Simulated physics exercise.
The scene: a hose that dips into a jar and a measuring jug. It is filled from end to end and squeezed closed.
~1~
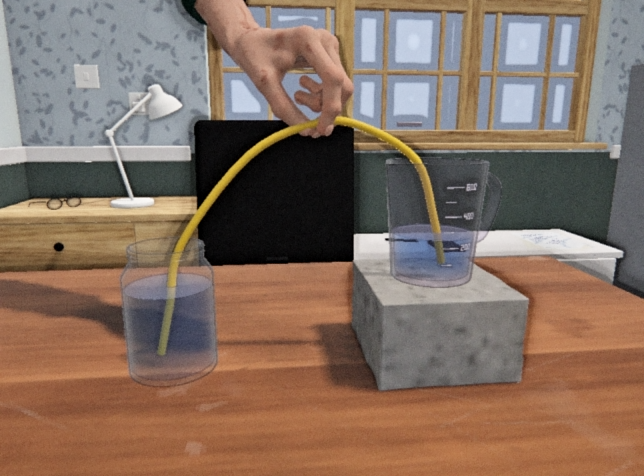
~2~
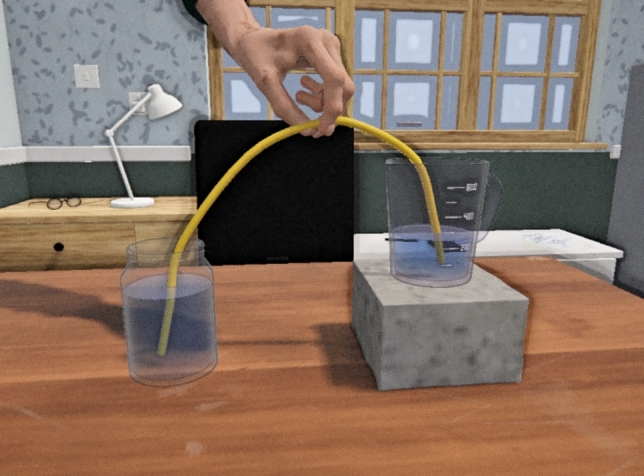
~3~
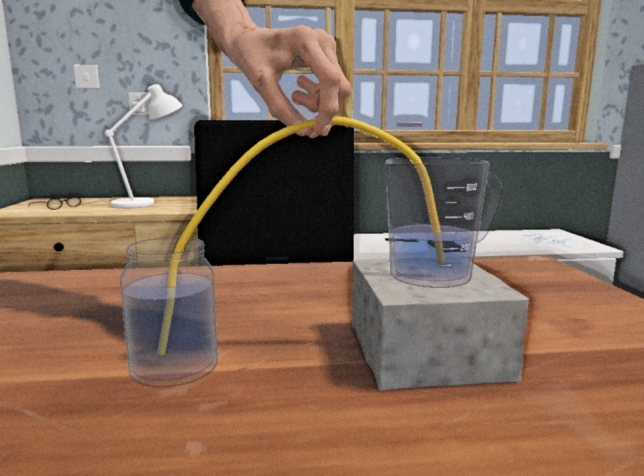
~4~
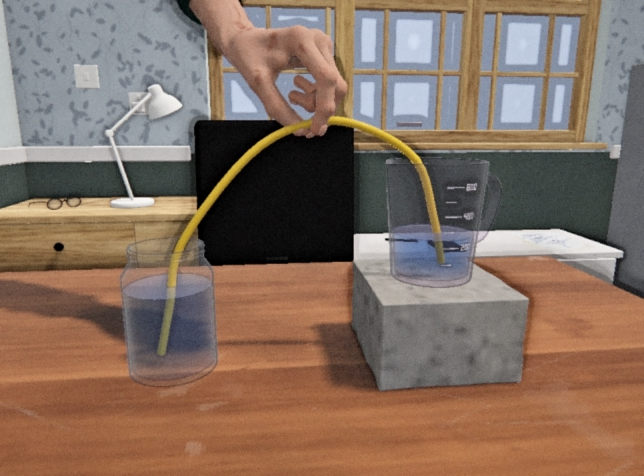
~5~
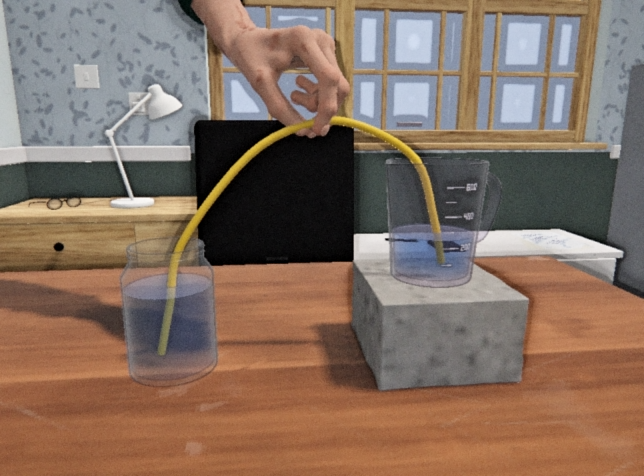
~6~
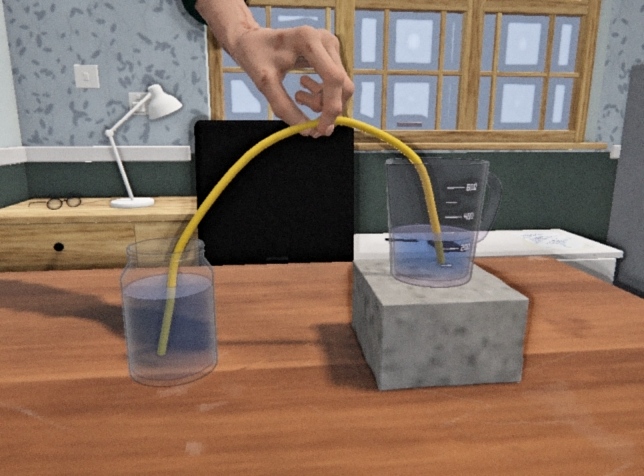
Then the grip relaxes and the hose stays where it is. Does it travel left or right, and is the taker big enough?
It flows leftwards, and the one that fills has room for it.
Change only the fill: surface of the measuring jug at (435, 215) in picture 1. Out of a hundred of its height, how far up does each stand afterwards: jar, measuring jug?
Near 95 and 25 in a hundred.
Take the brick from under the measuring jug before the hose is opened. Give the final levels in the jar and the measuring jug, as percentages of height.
Near 50 and 55 in a hundred.
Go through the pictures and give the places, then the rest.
In the first frame, the hose is pinched; jar (170, 303) about two thirds full, on the top itself; measuring jug (433, 217) about a third full, up on the brick.
The second frame shows nothing flows; jar about two thirds full, surface at (169, 286); measuring jug about a third full, surface at (432, 233).
The third frame shows fingers on the hose; jar (170, 303) about two thirds full; measuring jug (433, 217) about a third full.
The fourth frame shows still shut; jar about two thirds full, surface at (169, 286); measuring jug about a third full, surface at (432, 233).
In the fifth frame, the hose is pinched; jar (170, 303) about two thirds full, on the top itself; measuring jug (433, 217) about a third full, up on the brick.
The sixth frame shows nothing flows; jar about two thirds full, surface at (169, 286); measuring jug about a third full, surface at (432, 233).
Soon after, the jar is about three quarters full; the measuring jug is about a quarter full.
In the end, the jar is nearly full; the measuring jug is nearly empty; the two surfaces are level.
